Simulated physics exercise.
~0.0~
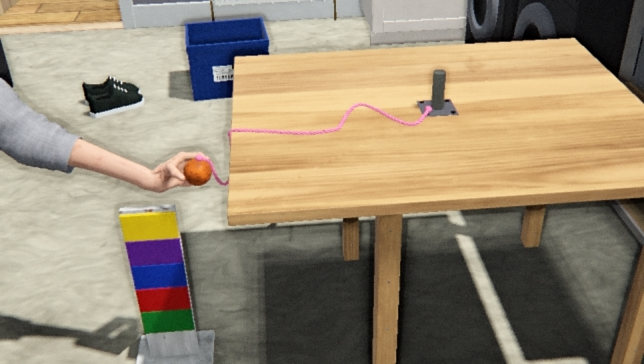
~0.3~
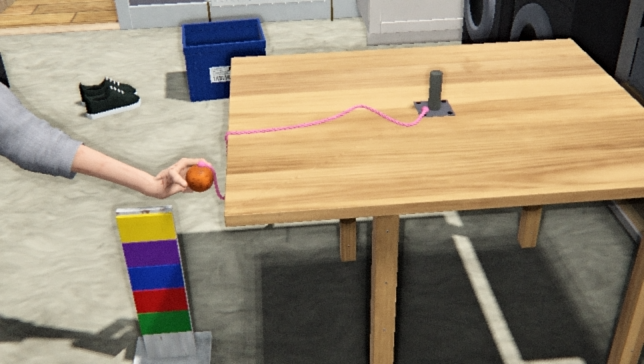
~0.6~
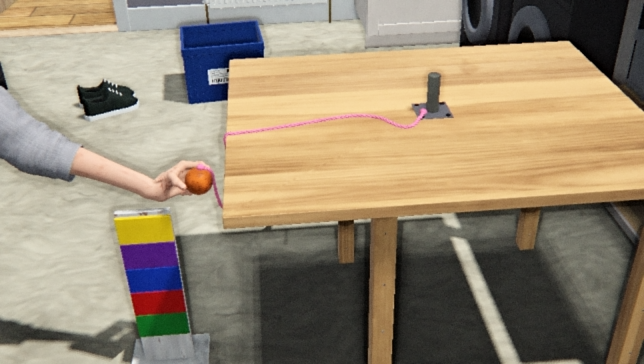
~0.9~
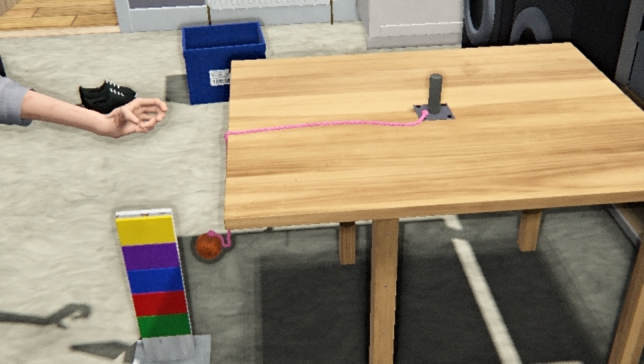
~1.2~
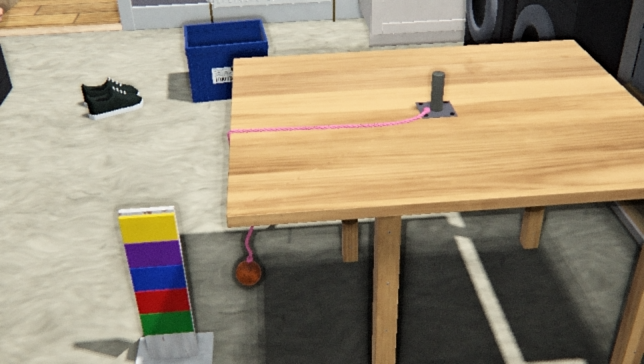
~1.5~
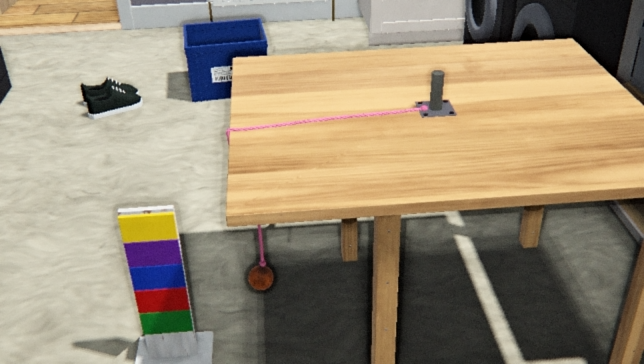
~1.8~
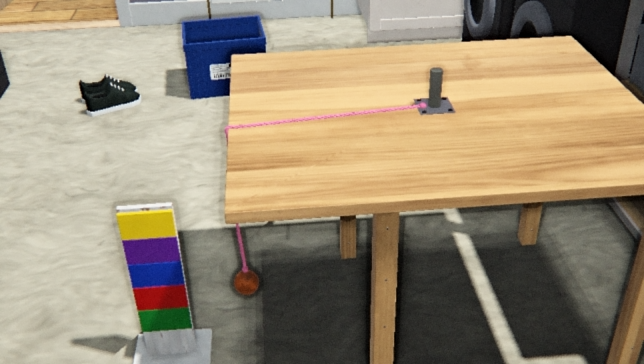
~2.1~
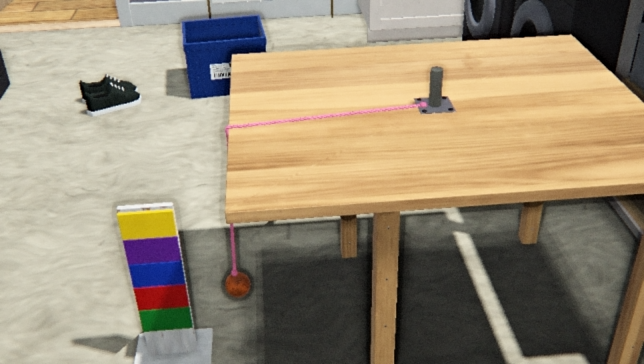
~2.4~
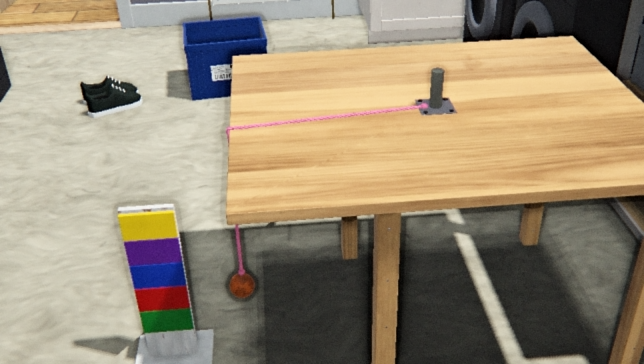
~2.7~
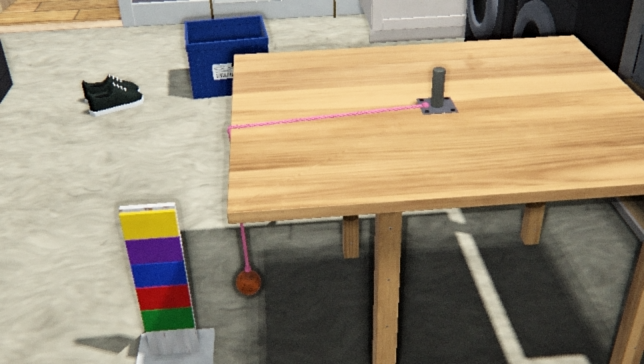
In a room with a pale, stone-like floor, a slightly swaying camera looks down on a wooden table, with dark shoes and a blue bin behind it. A pink cord runs from a dark post on the tabletop over the left edge to an orange ball held by a hand. Below stands a board banded yellow, purple, blue, red and green. The hand lets go and draws back out of view, and the ball drops below the table edge as the slack cord straightens. The ball swings right, then left, and finally hangs with slight sway, its middle level with red.
